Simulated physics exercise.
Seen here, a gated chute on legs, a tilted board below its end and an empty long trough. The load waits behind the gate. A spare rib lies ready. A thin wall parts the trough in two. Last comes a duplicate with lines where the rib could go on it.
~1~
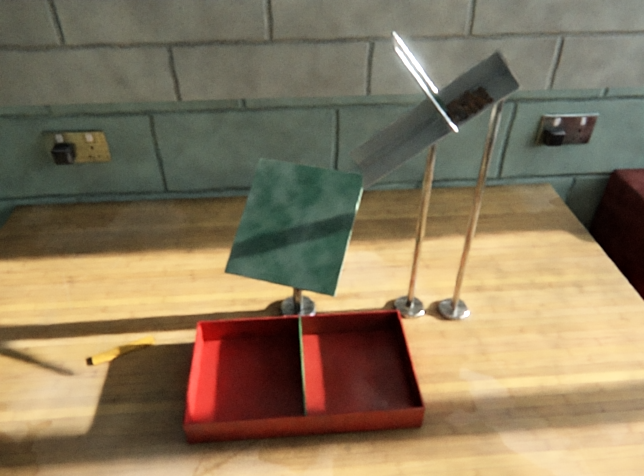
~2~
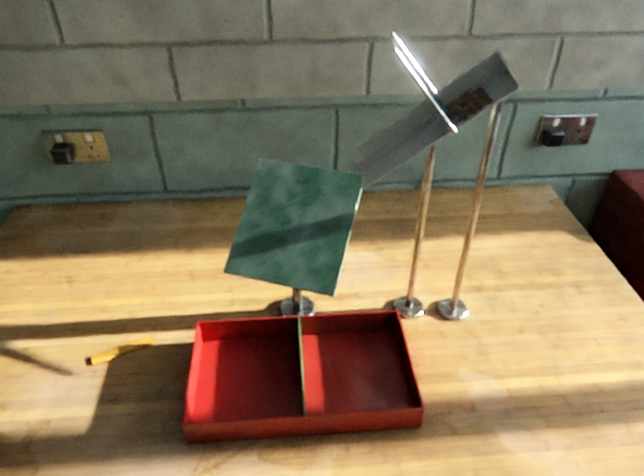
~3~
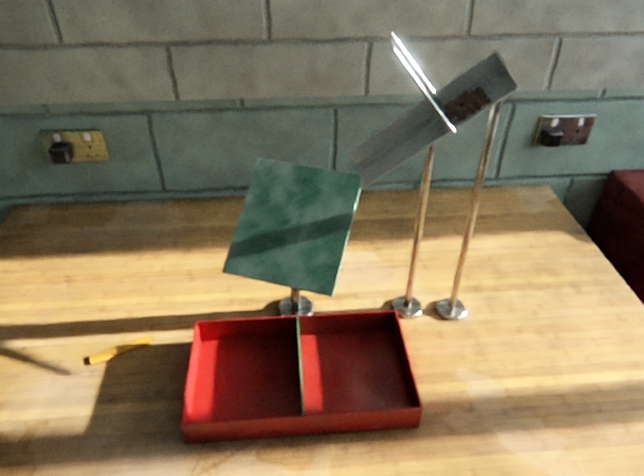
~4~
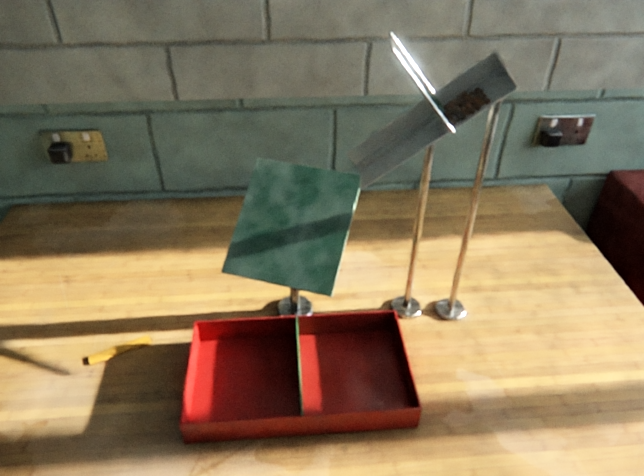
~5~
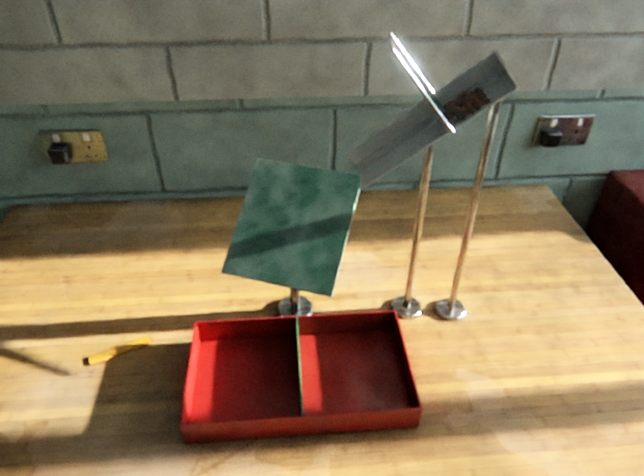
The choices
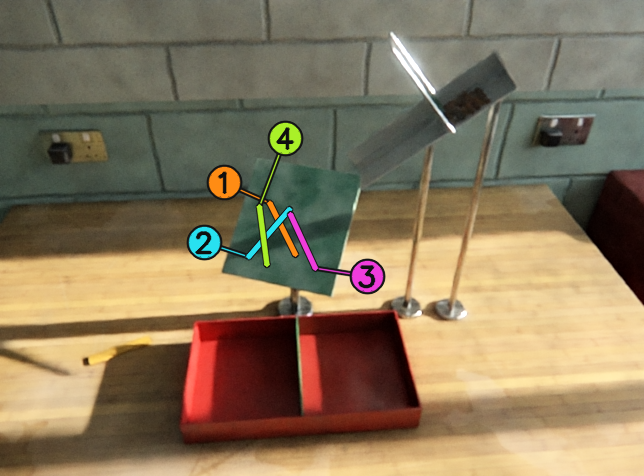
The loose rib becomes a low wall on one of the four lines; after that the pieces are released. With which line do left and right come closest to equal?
1.
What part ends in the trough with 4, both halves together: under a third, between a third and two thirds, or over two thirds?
Over two thirds.
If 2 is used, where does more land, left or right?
More lands on the left.
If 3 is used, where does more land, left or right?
The right half.
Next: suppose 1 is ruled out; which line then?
3.
On the marked copy, line 1 from (269, 203) to (295, 254); line 2 from (289, 209) to (248, 256); line 3 from (290, 214) to (315, 268); line 4 from (259, 206) to (266, 264).
If 1 is chosen, of what is caught, about a third in the left half, about two thirds in the right.
If 2 is chosen, of what is caught, all in the left half, none in the right.
If 3 is chosen, of what is caught, about a quarter in the left half, most in the right.
If 4 is chosen, of what is caught, nearly all in the left half, a stray few in the right.
